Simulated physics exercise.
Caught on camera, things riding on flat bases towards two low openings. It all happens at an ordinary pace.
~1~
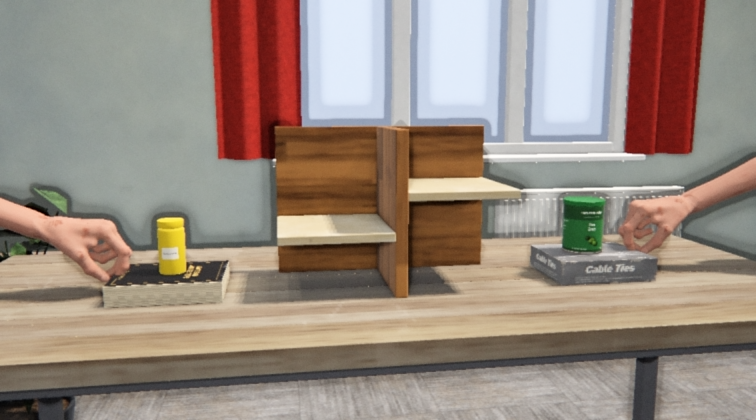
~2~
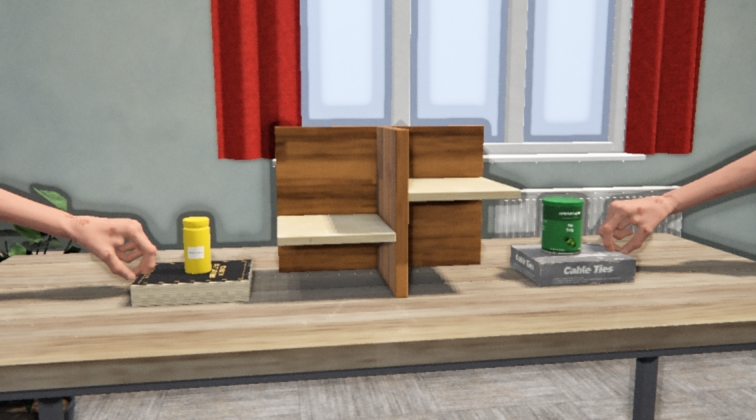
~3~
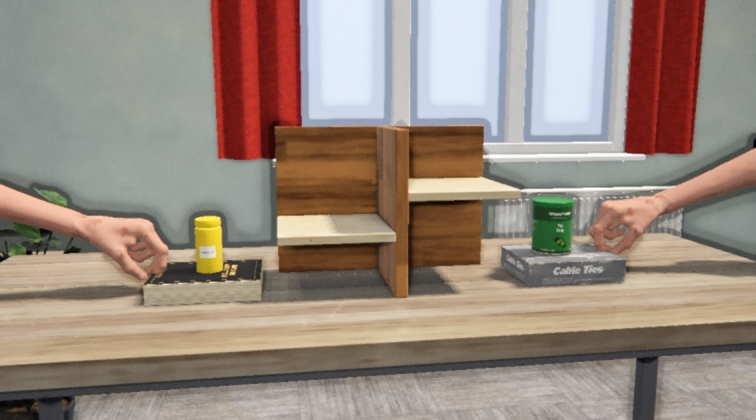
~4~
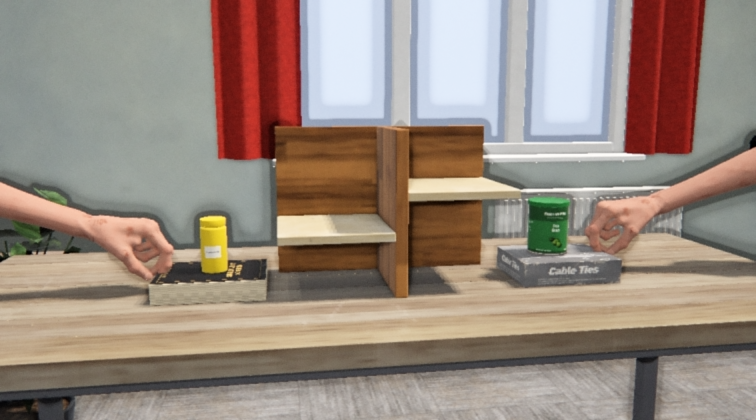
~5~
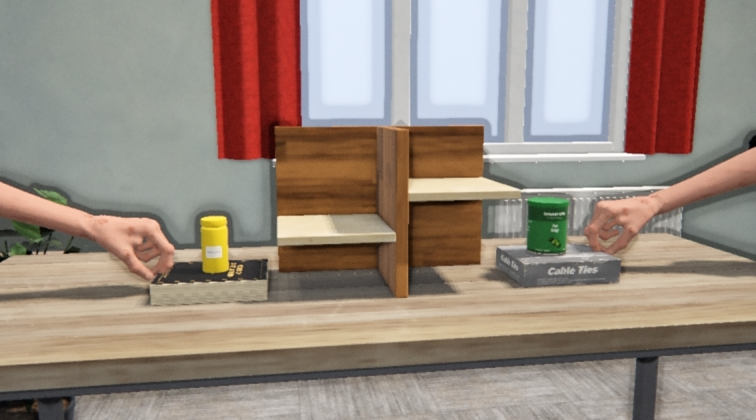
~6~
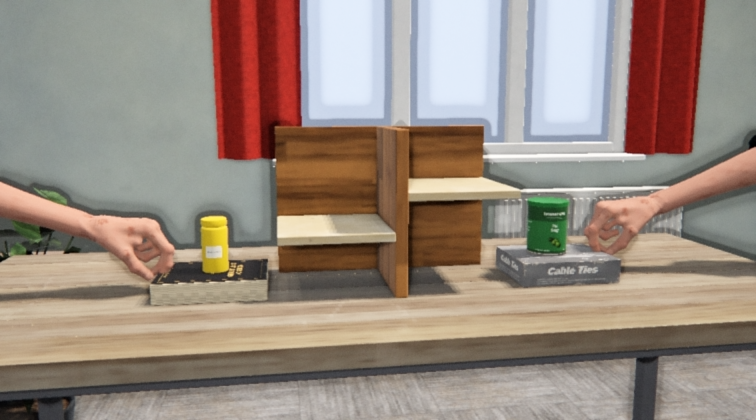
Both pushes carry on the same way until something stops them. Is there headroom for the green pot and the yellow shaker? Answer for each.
Outcome: The green pot rides in untouched and the yellow shaker gets scraped off its spot.
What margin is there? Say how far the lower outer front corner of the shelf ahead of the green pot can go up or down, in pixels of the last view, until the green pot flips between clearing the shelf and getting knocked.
A shift of 12 pixels, going down.
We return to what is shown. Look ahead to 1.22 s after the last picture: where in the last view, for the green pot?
Roughly at (500, 228).
Then, 1.22 s later than the last frame, green pot riding along near (500, 228); yellow shaker tilted by 28° near (266, 241).
When it is over, the green pot passes below, near (442, 230); the yellow shaker is knocked back, near (292, 255).
